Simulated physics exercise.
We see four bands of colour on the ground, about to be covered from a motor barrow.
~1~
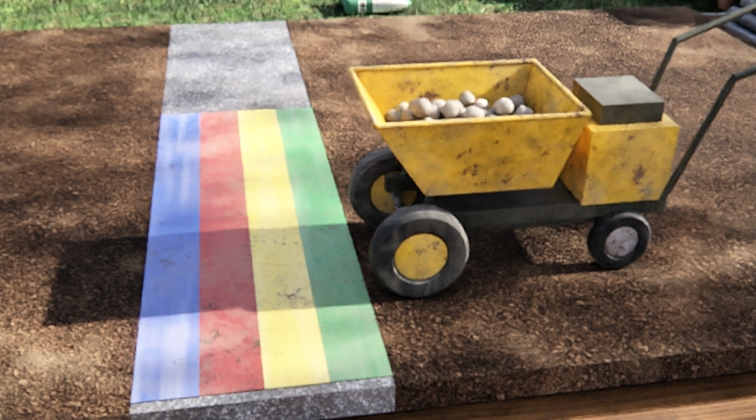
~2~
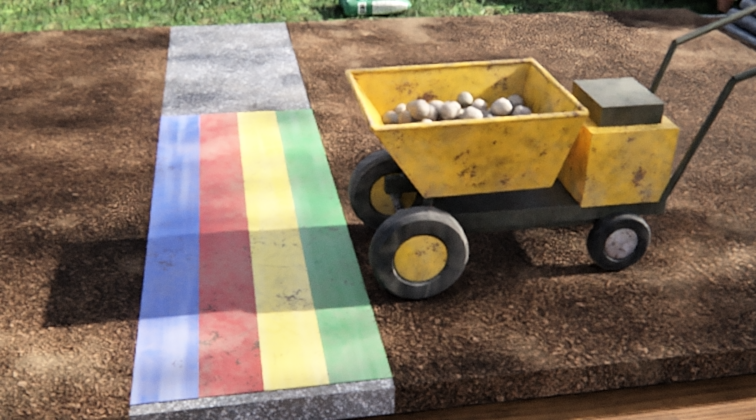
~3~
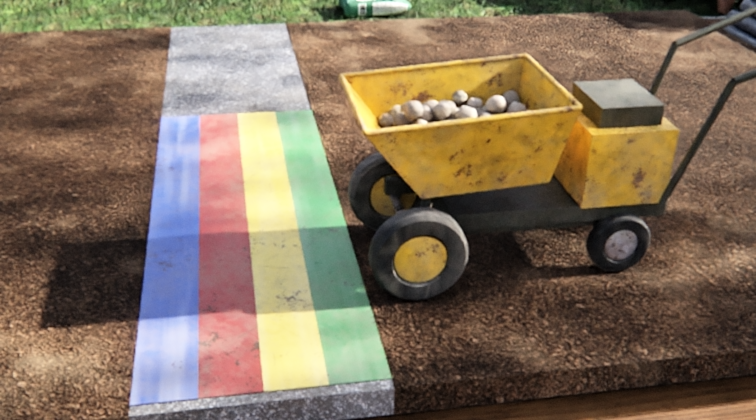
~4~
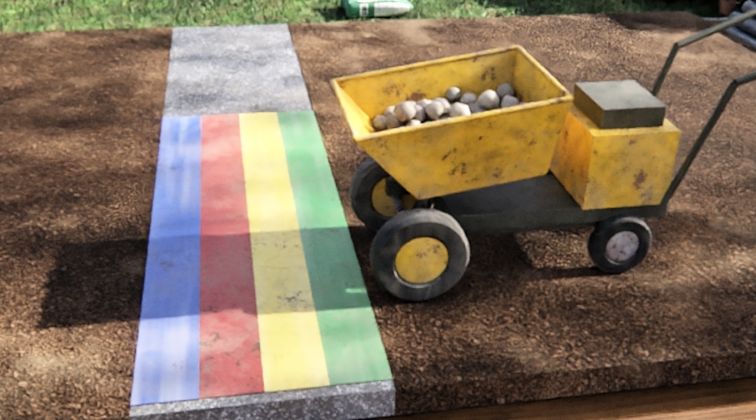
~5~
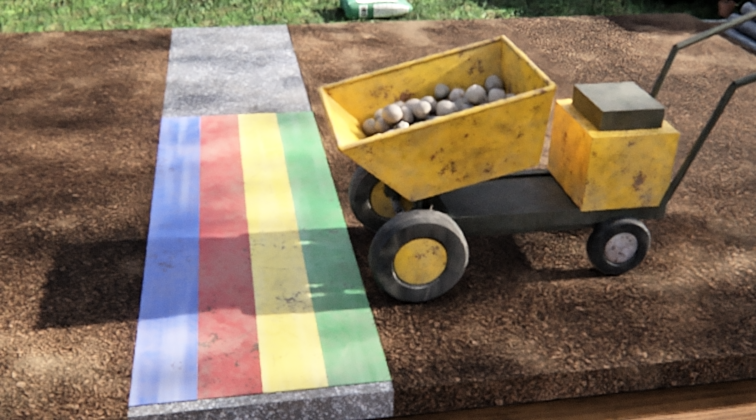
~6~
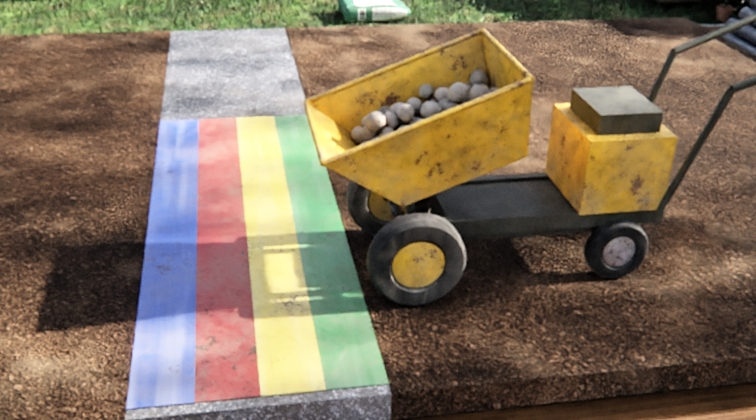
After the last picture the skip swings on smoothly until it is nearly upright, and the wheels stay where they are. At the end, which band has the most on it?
The heap favours the red strip.
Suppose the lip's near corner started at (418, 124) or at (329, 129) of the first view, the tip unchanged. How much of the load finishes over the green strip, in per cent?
About 0 and 0 per cent.
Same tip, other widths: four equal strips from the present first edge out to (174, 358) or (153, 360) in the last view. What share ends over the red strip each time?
First some 30, then 40 per cent.
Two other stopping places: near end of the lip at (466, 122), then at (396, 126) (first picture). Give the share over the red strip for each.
Roughly 10 per cent, and 40 per cent.
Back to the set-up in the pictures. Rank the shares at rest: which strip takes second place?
Second comes the blue one.
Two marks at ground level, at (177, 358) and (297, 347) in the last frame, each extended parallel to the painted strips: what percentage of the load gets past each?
First some 20, then 80 per cent.
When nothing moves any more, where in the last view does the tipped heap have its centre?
At about (212, 278).
Soon, skip tipped steeply; all in the skip.
A while on, skip tipped right over; nearly all in the skip; a small part over the red strip.
Towards the end, skip tipped right over; about a third in the skip; a small part over the yellow strip; about a third over the red strip; about a quarter over the blue strip; a small part off the paint.
Finally, skip tipped right over; about a quarter in the skip; none over the green strip; a small part over the yellow strip; about a third over the red strip; about a quarter over the blue strip; a small part off the paint.
